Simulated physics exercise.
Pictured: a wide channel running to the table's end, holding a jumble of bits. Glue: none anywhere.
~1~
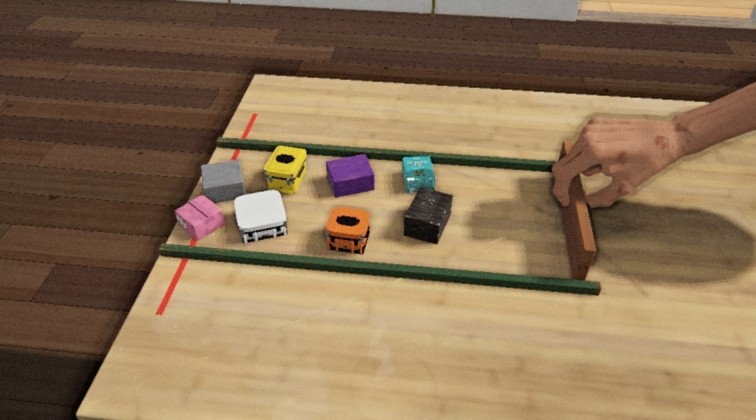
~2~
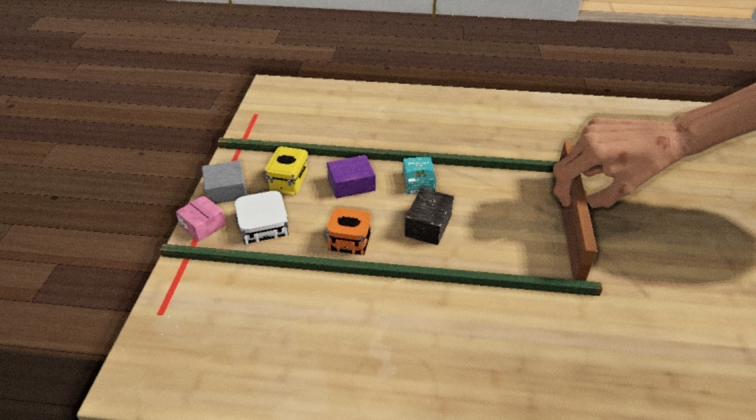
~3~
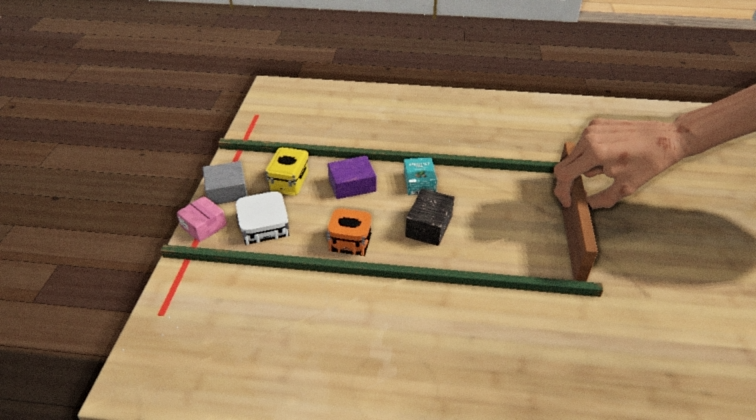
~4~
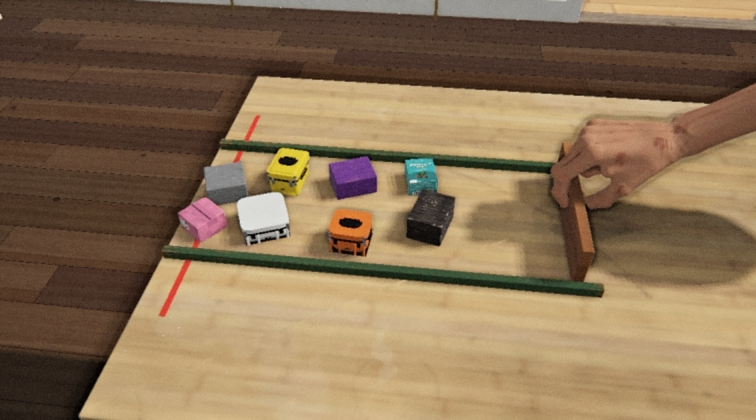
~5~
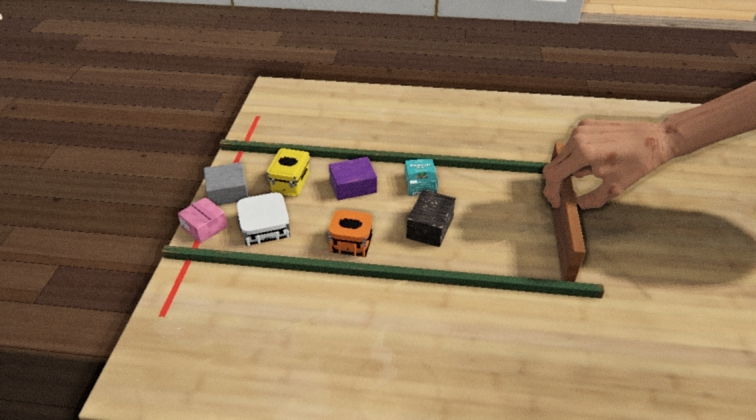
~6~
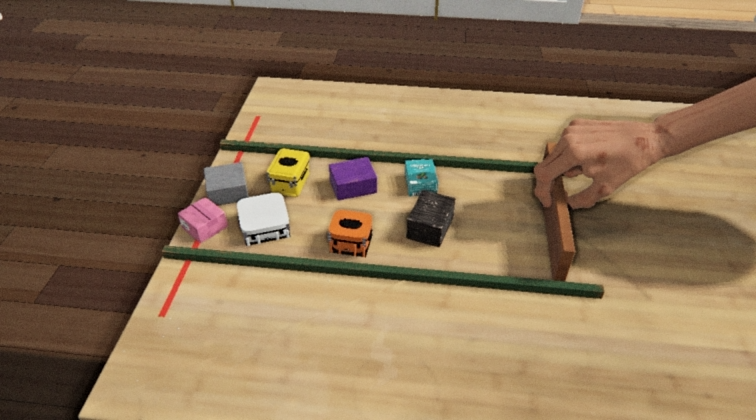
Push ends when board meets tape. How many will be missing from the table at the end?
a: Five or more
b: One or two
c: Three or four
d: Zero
Answer: A.
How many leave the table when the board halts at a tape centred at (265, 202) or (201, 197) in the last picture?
It comes to 3, then 8.
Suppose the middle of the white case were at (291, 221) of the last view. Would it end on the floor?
In that case it plunges.
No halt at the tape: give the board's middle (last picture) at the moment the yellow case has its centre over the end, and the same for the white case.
Approx. (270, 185) / approx. (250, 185) for the other.
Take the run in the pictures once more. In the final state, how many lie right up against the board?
In contact: 3.
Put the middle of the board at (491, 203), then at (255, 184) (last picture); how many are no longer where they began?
So 0, and at the other place 8.
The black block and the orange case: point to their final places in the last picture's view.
Same order as the question: First (196, 198), second (180, 229).
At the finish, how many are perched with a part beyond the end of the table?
In total, 3 of them.
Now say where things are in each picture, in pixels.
In the first frame, pink box (200, 218); grey block (223, 181); white case (261, 217); board (573, 207); tape (216, 196).
In the second frame, grey block (225, 182); board (574, 207).
In the third frame, white case (263, 218); orange case (350, 232).
In the fourth frame, pink box (203, 219); turquoise box (421, 177).
In the fifth frame, grey block (226, 184); black block (431, 218).
In the sixth frame, pink box (203, 220); grey block (226, 184); white case (264, 219); board (555, 208); tape (219, 198).
A little later, none off yet; pink box at rest near (203, 220); grey block at rest near (226, 184); white case at rest near (264, 219).
Next, none off yet; pink box at rest near (203, 220); grey block at rest near (226, 184); white case shifted a little near (250, 219).
Later still, one off so far; pink box tilted well over near (153, 247); grey block dropping near (172, 258); white case shifted about its own width near (200, 219).
When it is over, the number that fall off is five or more; down, purple block, yellow case, white case, grey block and pink box.
